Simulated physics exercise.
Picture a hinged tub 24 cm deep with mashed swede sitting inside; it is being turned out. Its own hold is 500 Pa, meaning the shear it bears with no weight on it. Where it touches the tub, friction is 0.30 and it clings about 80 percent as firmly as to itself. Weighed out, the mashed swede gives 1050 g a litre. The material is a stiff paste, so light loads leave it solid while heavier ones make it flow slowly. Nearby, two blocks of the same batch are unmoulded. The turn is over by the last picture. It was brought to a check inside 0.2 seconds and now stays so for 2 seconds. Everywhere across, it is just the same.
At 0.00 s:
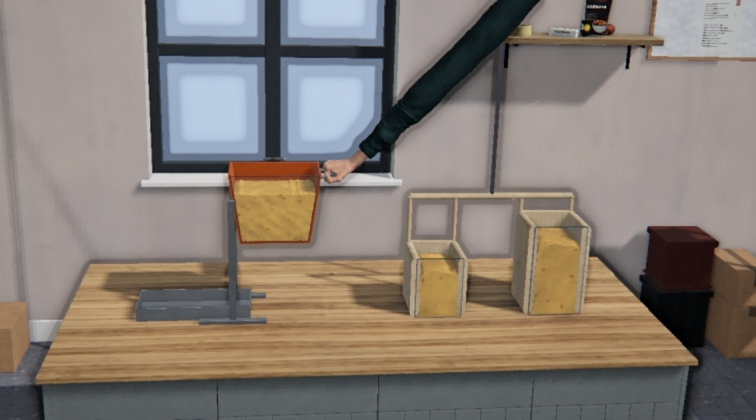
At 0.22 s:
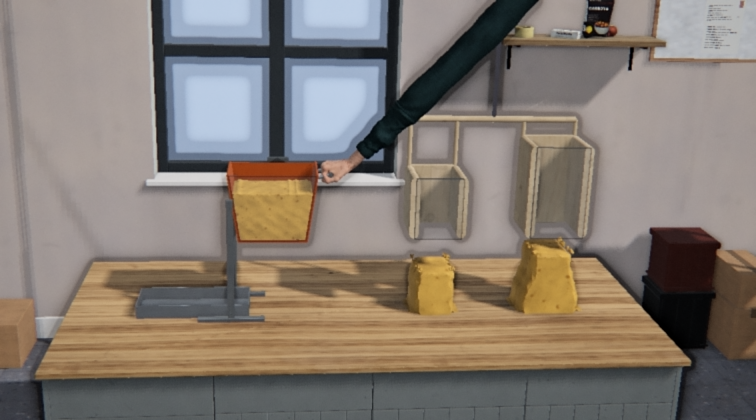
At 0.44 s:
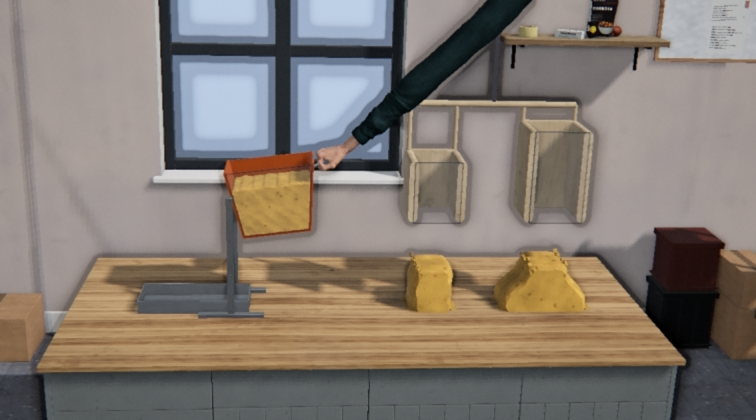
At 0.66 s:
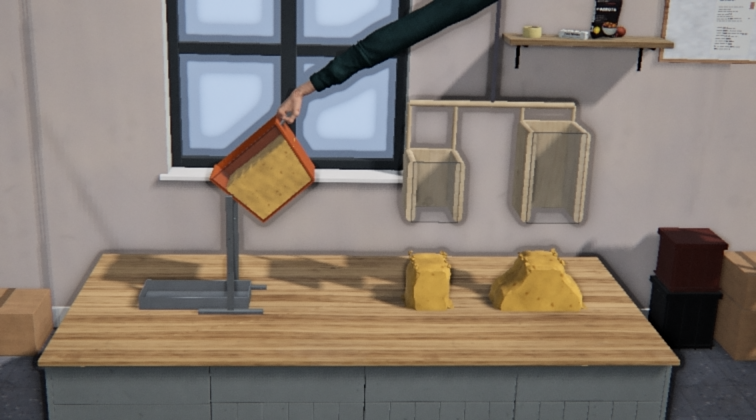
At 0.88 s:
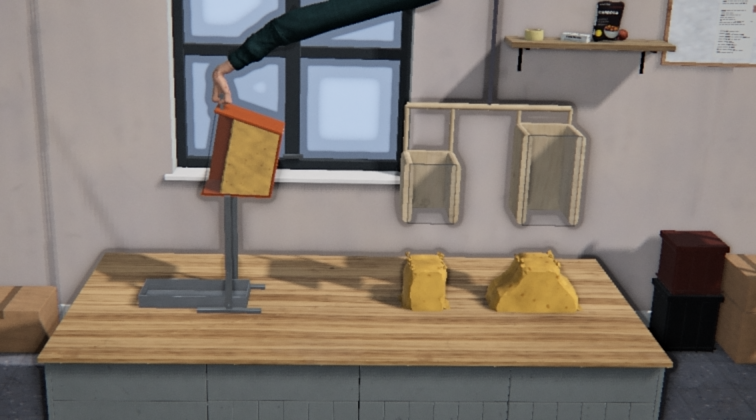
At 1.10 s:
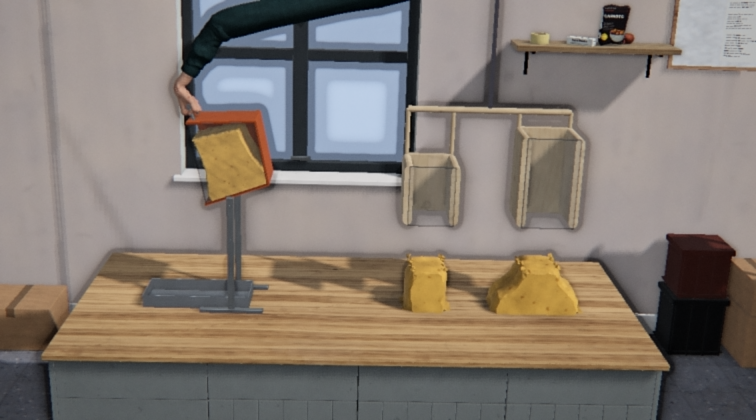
A dark-green-sleeved arm reaches in from the top, seen from the front and slightly above, gripping an orange tub of yellow mash on a grey stand at the left of a wooden-topped counter, before a window. At right, two pale moulds rise off two yellow blocks, and the taller block slumps and widens. The hand swings the tub over leftward onto its side, mash still inside, as the view shifts slightly.
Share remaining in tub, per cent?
Approx. 0 %.
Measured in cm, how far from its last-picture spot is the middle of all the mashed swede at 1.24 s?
Measured shift, roughly 9 cm.
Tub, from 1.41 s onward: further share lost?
30 %.
After 1.24 s, the tub is at 101 degrees and holds 68 %.
After 1.41 s, the tub is at 101 degrees and holds 31 %.
After 1.58 s, the tub is at 101 degrees and holds 14 %.
After 1.75 s, the tub is at 101 degrees and holds 0 %.
After 3.10 s, the tub is at 101 degrees and holds 0 %.
